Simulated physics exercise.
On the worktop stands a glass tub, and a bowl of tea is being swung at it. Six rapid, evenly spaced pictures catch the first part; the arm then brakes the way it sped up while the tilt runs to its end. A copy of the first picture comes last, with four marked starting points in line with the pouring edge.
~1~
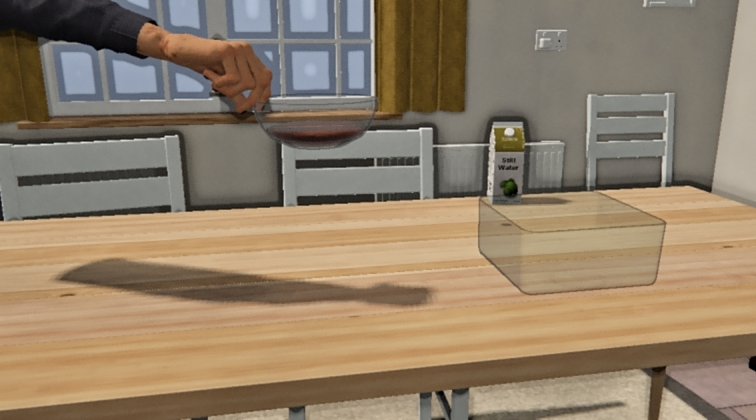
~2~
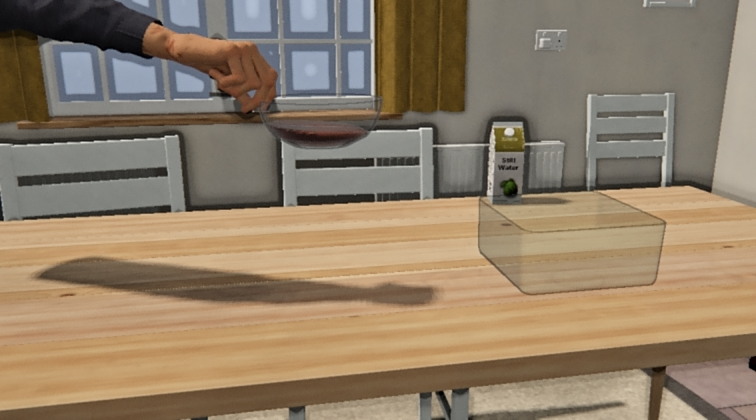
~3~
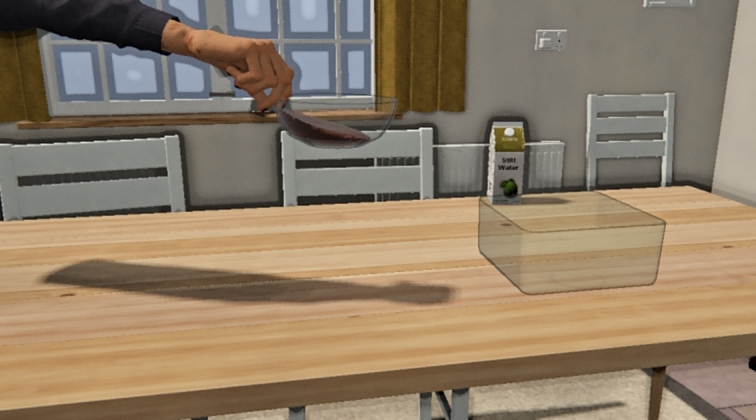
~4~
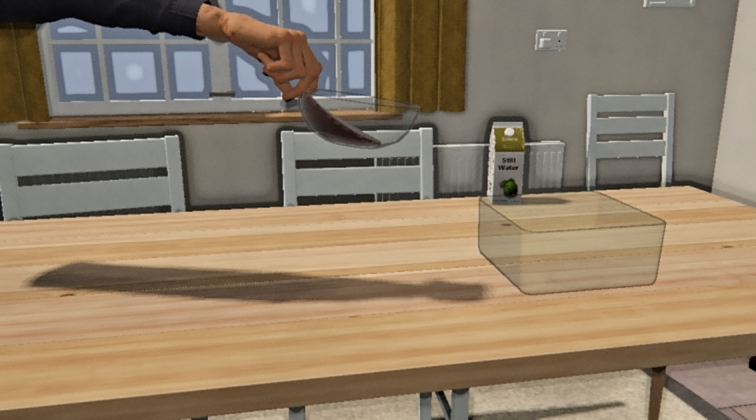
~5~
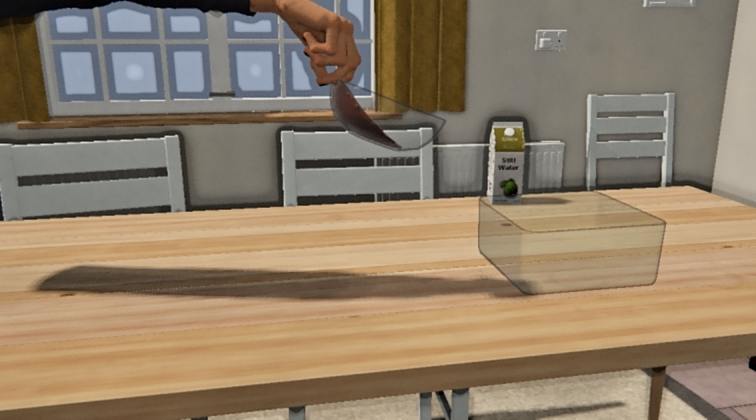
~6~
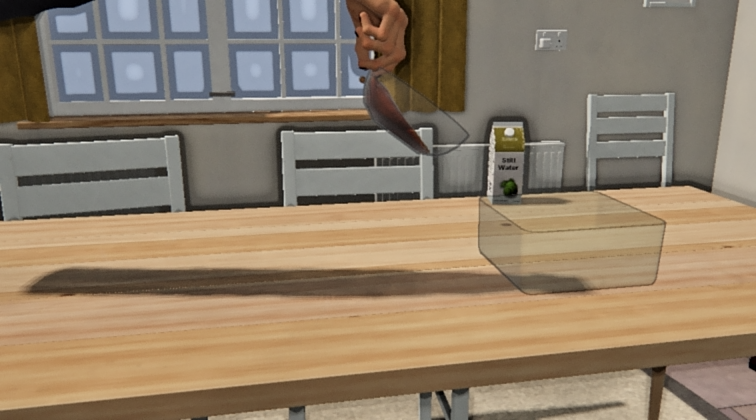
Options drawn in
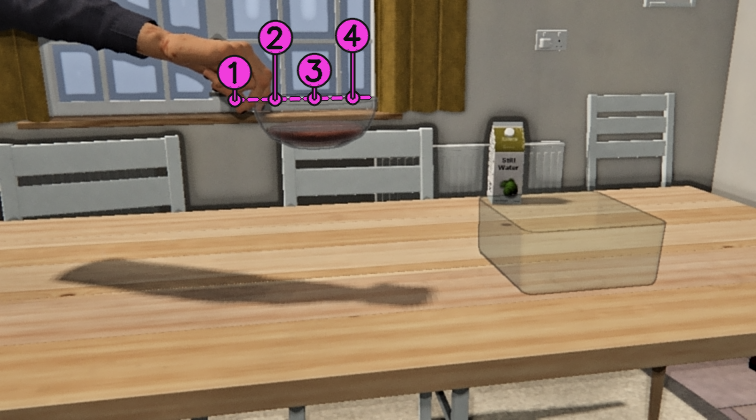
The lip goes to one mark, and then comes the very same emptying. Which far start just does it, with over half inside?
Go for 3.
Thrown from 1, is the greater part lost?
Yes.
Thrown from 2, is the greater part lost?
Yes.
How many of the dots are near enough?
Two.
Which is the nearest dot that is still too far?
That would be 2.
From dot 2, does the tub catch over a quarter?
Yes, clearly.
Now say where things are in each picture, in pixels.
The first picture shows upright, lip at (374, 97); tub from (519, 294) to (654, 283); nothing has left yet.
The second picture shows upright, lip at (379, 97); nothing has left yet.
The third picture shows upright, lip at (394, 98); nothing has left yet.
The fourth picture shows tipped about 9°, lip at (416, 105); nothing has left yet.
The fifth picture shows tipped about 21°, lip at (442, 118); tea is over the rim, down to (339, 79).
The sixth picture shows tipped about 37°, lip at (465, 134); nothing has left yet.
On the marked copy, 1 at (234, 100); 2 at (275, 99); 3 at (314, 98); 4 at (352, 97).
Choosing 1, about 10 % lands in the tub, 84 % falls short and 6 % goes beside or beyond.
Choosing 2, about 35 % lands in the tub, 57 % falls short and 8 % goes beside or beyond.
Choosing 3, about 71 % lands in the tub, 24 % falls short and 5 % goes beside or beyond.
Choosing 4, about 81 % lands in the tub, 13 % falls short and 6 % goes beside or beyond.
